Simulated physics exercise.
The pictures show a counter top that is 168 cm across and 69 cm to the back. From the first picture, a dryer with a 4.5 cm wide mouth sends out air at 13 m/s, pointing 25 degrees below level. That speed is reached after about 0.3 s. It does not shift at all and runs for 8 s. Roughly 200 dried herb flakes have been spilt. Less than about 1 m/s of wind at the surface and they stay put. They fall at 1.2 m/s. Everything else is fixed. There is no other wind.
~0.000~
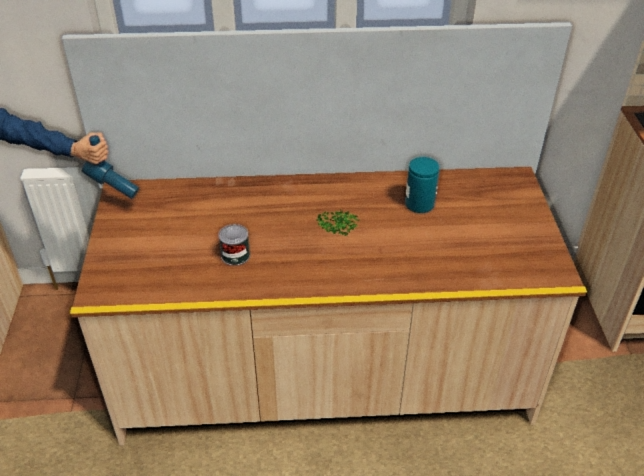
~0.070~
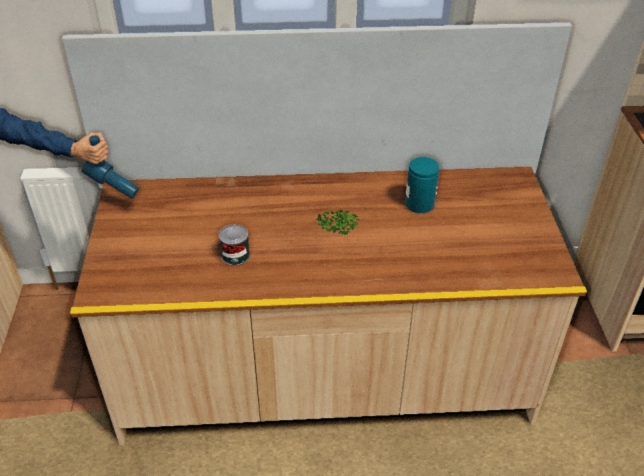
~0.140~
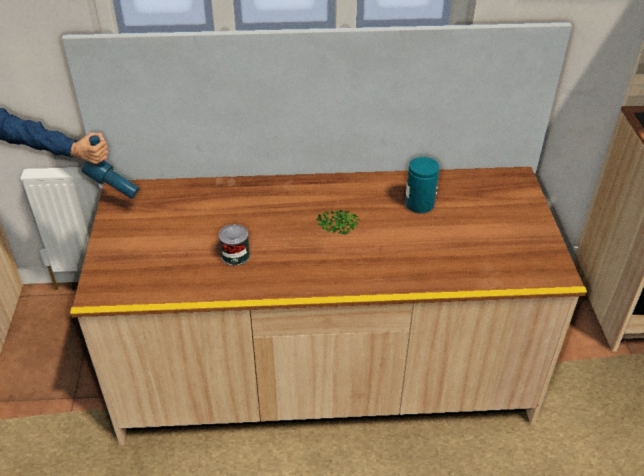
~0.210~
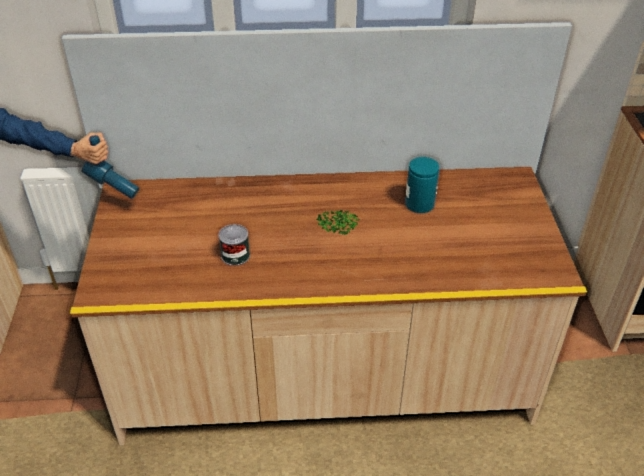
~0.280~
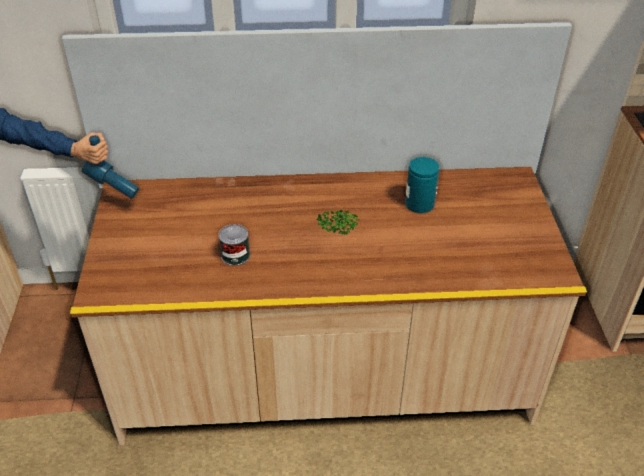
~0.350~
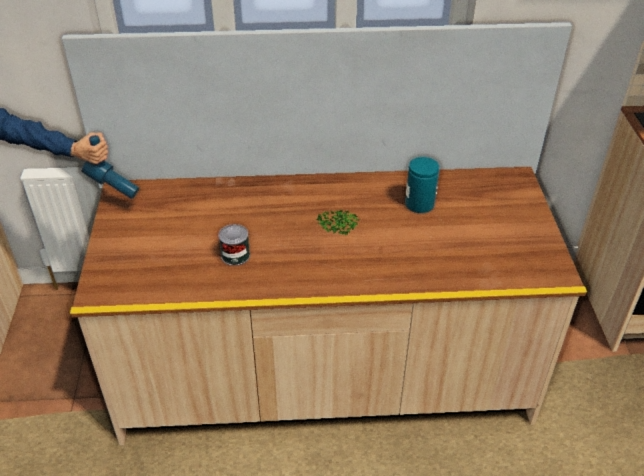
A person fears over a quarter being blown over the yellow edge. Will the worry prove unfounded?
The quarter line is respected.
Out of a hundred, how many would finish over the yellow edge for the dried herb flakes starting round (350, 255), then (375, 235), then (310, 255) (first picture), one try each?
In that order: 70 %, 0 %, 70 %.
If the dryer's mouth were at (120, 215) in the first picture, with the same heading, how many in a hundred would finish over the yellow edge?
Result: Approx. 0 %.
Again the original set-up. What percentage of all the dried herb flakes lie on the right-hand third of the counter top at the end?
It comes out near 5 in a hundred.
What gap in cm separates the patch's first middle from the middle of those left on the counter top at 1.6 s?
The middle is some 75 cm from where it began.
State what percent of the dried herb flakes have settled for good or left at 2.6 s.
It comes out at some 90 %.
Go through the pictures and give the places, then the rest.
The middle of the dried herb flakes is near (339, 223), none has stirred yet and the mouth of the dryer is at (136, 193), in the first frame.
The middle of the dried herb flakes is near (339, 222), none has stirred yet and the yellow edge is centred on (333, 303), in the second frame.
The middle of the dried herb flakes is near (339, 222), none has stirred yet, the top of a jar is at (424, 166) and the top of a tin is at (233, 234), in the third frame.
The middle of the dried herb flakes is near (339, 222) and none has stirred yet, in the fourth frame.
The middle of the dried herb flakes is near (339, 222) and none has stirred yet, in the fifth frame.
The middle of the dried herb flakes is near (339, 222) and none has stirred yet, in the sixth frame.
After 1.6 s, 54 % are on the move or not yet settled, 0 % are over the yellow edge; the middle of those still in play is near (545, 221).
After 2.6 s, 6 % are on the move or not yet settled, 0 % are over the yellow edge.
After 4.4 s, 6 % are on the move or not yet settled, 0 % are over the yellow edge.
After 8.0 s, at the end, 0 % are over the yellow edge.
